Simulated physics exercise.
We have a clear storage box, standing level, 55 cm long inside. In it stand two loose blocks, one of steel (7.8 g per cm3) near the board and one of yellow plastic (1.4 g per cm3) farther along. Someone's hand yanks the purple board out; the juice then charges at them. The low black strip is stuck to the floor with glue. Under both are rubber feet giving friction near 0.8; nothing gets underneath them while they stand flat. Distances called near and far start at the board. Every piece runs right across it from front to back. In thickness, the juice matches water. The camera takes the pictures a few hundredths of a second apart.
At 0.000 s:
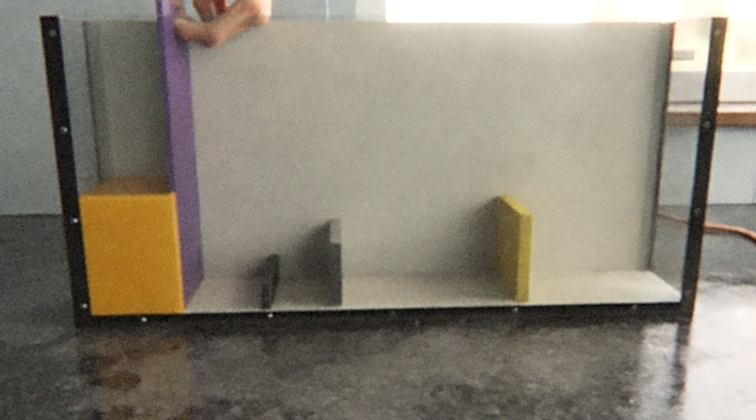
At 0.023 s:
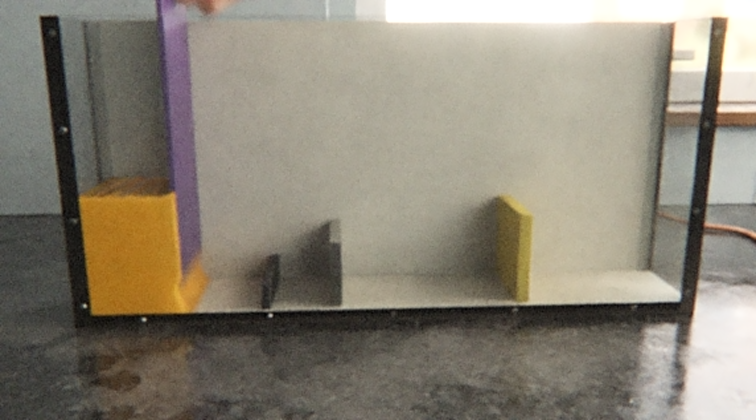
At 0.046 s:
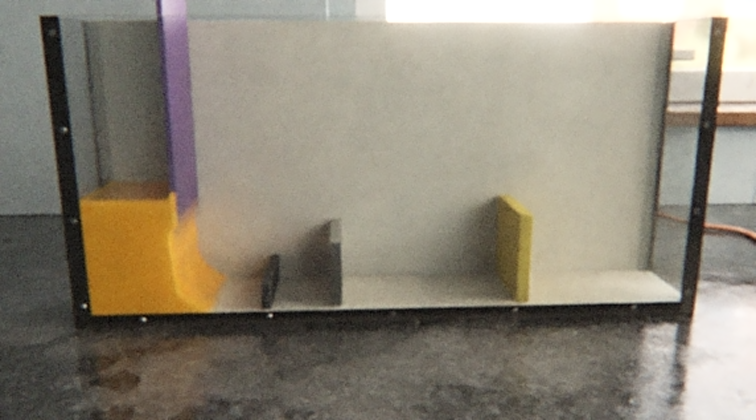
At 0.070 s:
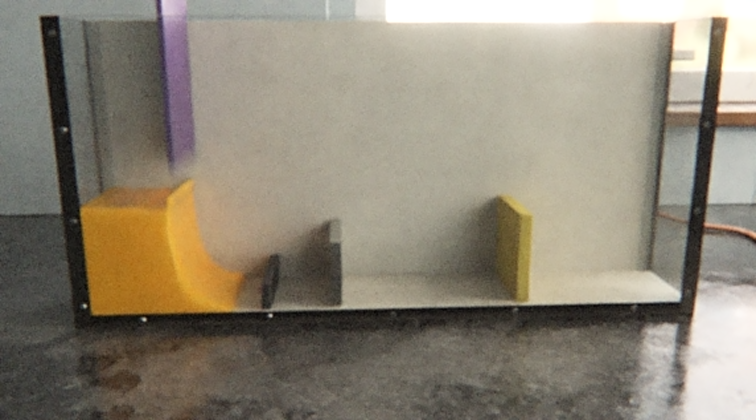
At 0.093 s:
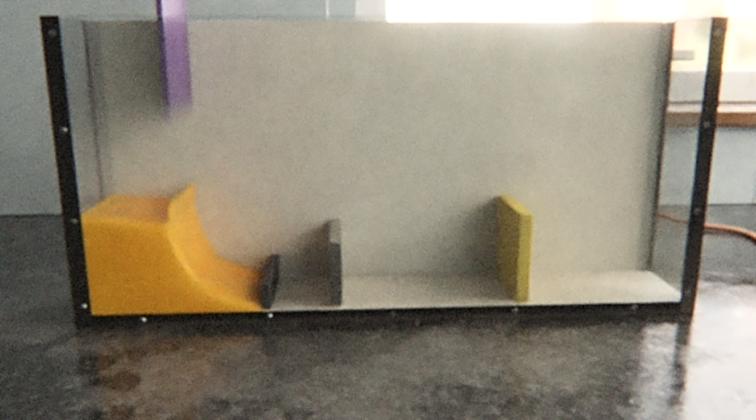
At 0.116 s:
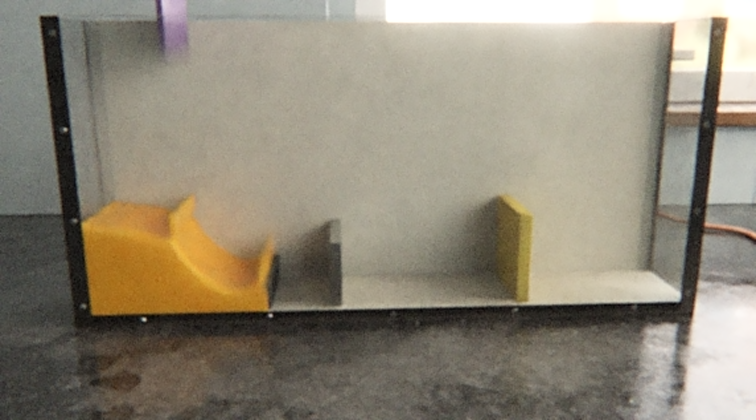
On a dark, glossy countertop in front of a pale wall and bright window, a clear rectangular box with black edges is seen side-on by a still camera. Orange liquid stands at the left behind a purple board, with a small dark piece, a taller grey block and a yellow block spaced rightward. A hand pulls the board upward, and the liquid slumps rightward, curling up against the small dark piece.
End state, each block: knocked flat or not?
Near one - knocked flat. Far one - knocked flat.
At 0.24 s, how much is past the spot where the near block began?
It comes to around 8 in a hundred.
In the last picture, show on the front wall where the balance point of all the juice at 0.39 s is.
Near (262, 285).
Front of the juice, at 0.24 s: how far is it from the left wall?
About 26 cm.
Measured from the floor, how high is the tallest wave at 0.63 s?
Roughly 3.0 centimetres.
After 0.24 s the front has run 25 cm from the left wall, the near block is upright and the far block is upright.
After 0.39 s the near block leans 8° and the far block is upright.
After 0.63 s the near block lies flat and the far block leans 54°.
In the end the near block lies flat and the far block lies flat; 12 per cent of the juice is past where the far block first stood.
